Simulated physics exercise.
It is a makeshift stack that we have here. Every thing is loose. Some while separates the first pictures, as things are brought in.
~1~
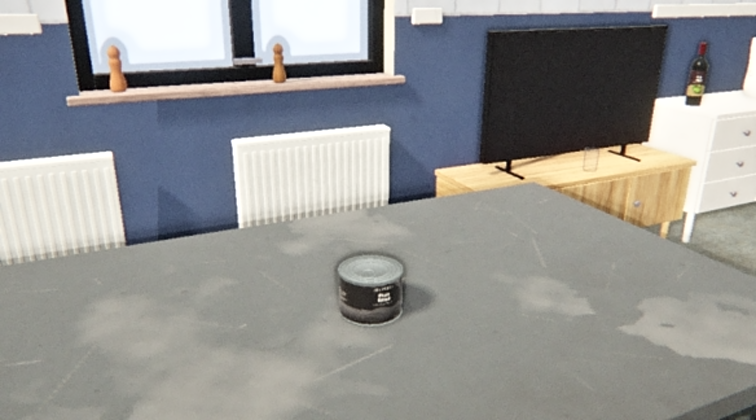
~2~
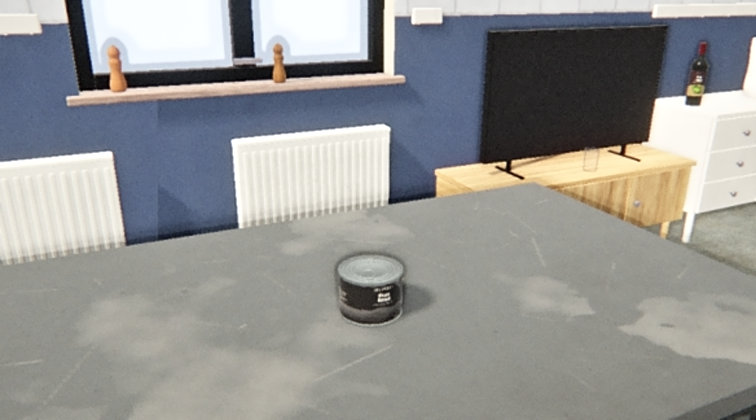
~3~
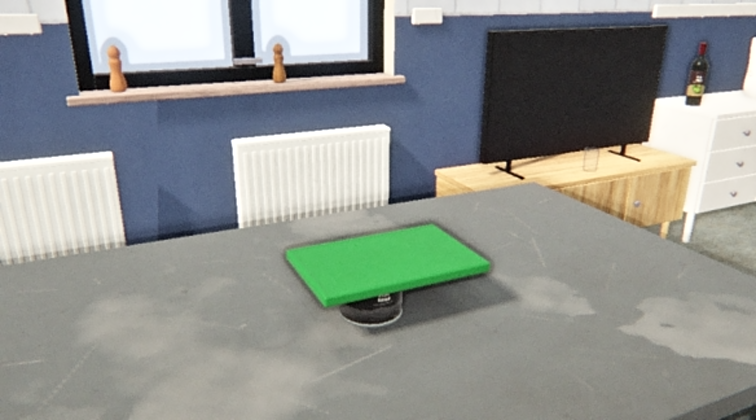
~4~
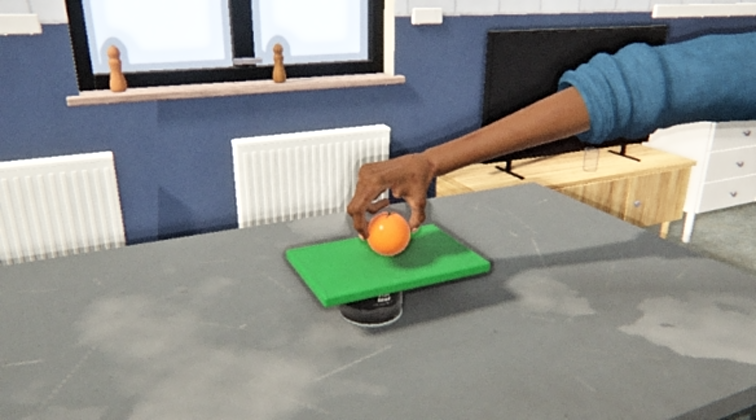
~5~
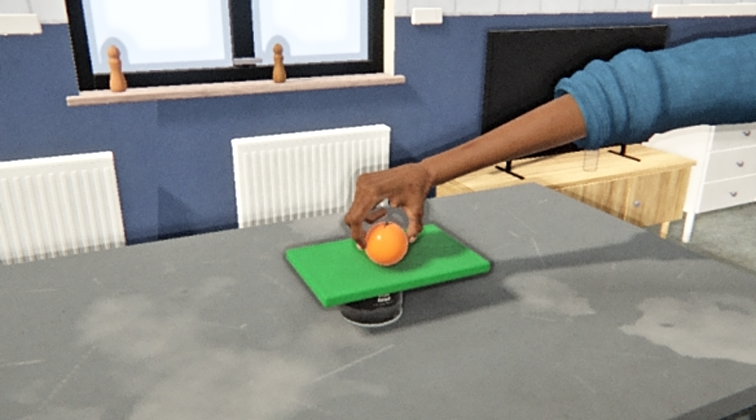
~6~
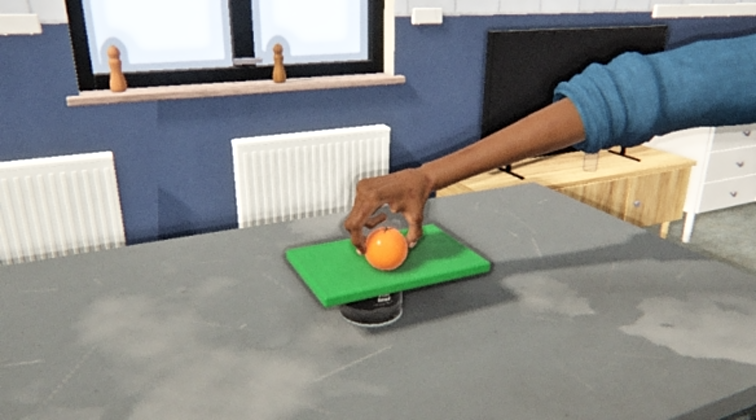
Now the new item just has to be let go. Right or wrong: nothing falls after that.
Right.
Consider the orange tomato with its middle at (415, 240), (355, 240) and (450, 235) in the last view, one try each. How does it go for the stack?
The stack remains standing in the first case, remains standing in the second, and tumbles down in the third.
Then, 0.60 s later than the last frame, things are still on the move.
Then, 1.30 s later than the last frame, orange tomato resting near (386, 249).
Then, 2.10 s later than the last frame, all is still.
When it is over, all 3 as before. End places, in pixels of the last picture, orange tomato near (387, 249). The stack keeps its balance.
